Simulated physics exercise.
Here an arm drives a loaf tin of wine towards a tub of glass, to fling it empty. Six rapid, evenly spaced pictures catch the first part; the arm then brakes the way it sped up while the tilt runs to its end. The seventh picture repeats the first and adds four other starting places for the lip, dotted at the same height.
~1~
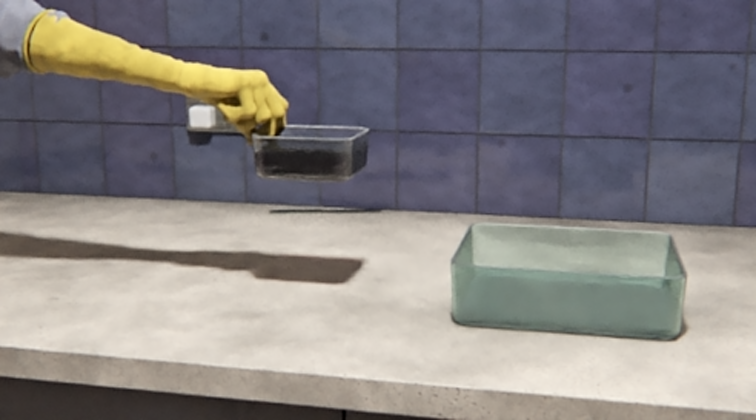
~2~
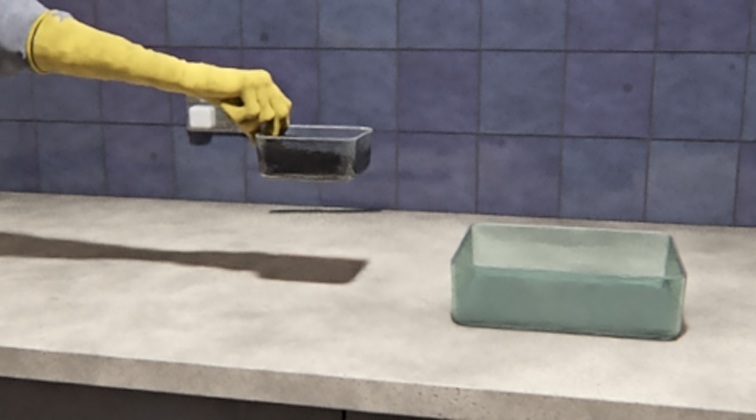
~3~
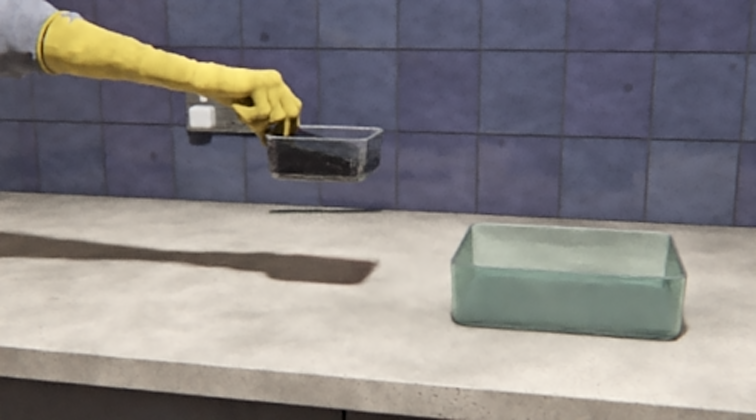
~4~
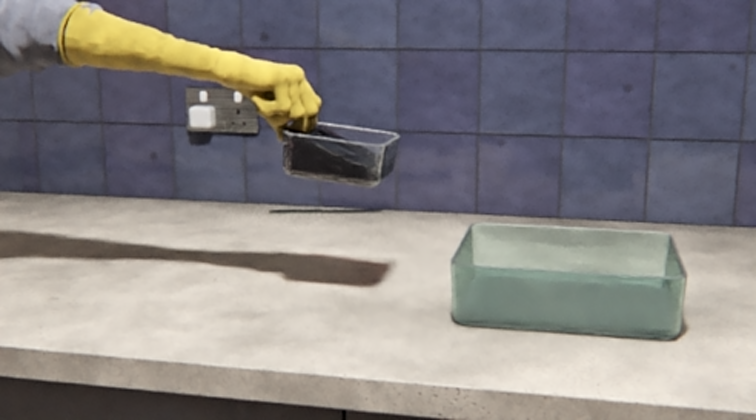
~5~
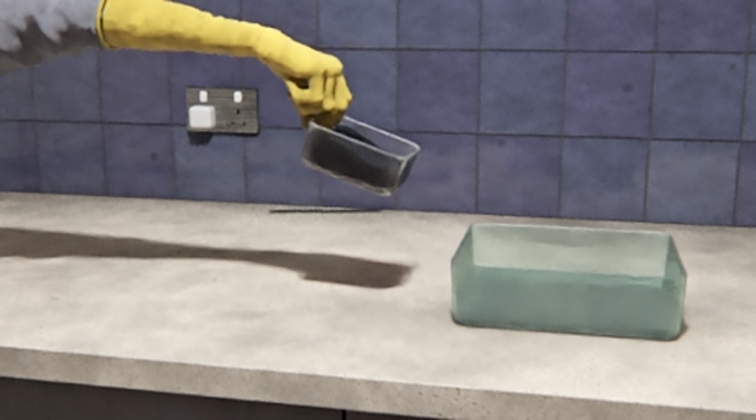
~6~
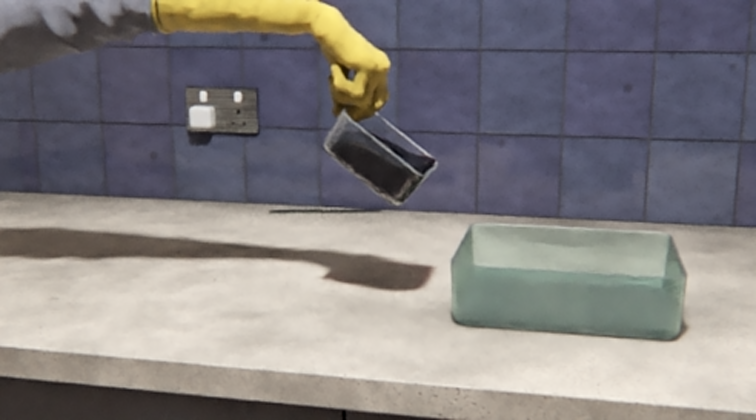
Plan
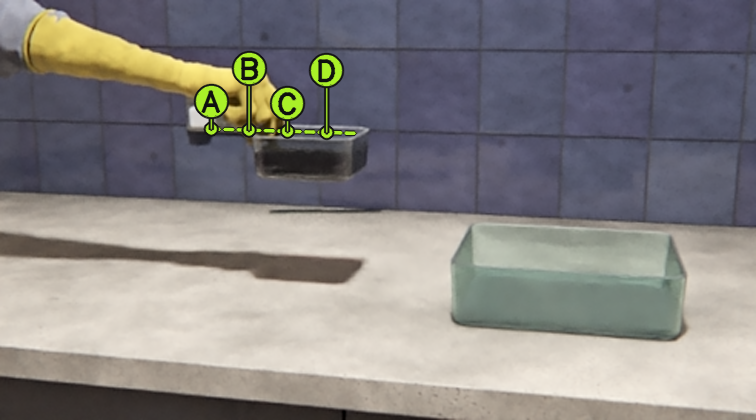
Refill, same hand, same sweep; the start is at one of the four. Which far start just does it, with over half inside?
Spot D just does it.
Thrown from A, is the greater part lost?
Yes, that goes wrong.
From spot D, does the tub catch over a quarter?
Yes.
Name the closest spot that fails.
Here it is spot C.
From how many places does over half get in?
One of them.
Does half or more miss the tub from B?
Yes.
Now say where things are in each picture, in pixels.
In the first frame, upright, lip at (359, 133); tub from (453, 322) to (679, 338); nothing has left yet.
In the second frame, upright, lip at (363, 133); nothing has left yet.
In the third frame, upright, lip at (373, 134); nothing has left yet.
In the fourth frame, tipped about 6°, lip at (391, 139); nothing has left yet.
In the fifth frame, tipped about 19°, lip at (412, 152); nothing has left yet.
In the sixth frame, tipped about 37°, lip at (431, 169); wine is over the rim, down to (431, 169).
In lime, A at (211, 129); B at (249, 130); C at (287, 131); D at (326, 132).
If A is chosen, about 0 % lands in the tub, 100 % falls short.
If B is chosen, about 0 % lands in the tub, 98 % falls short.
If C is chosen, about 14 % lands in the tub, 82 % falls short and 5 % goes beside or beyond.
If D is chosen, about 74 % lands in the tub, 18 % falls short and 8 % goes beside or beyond.
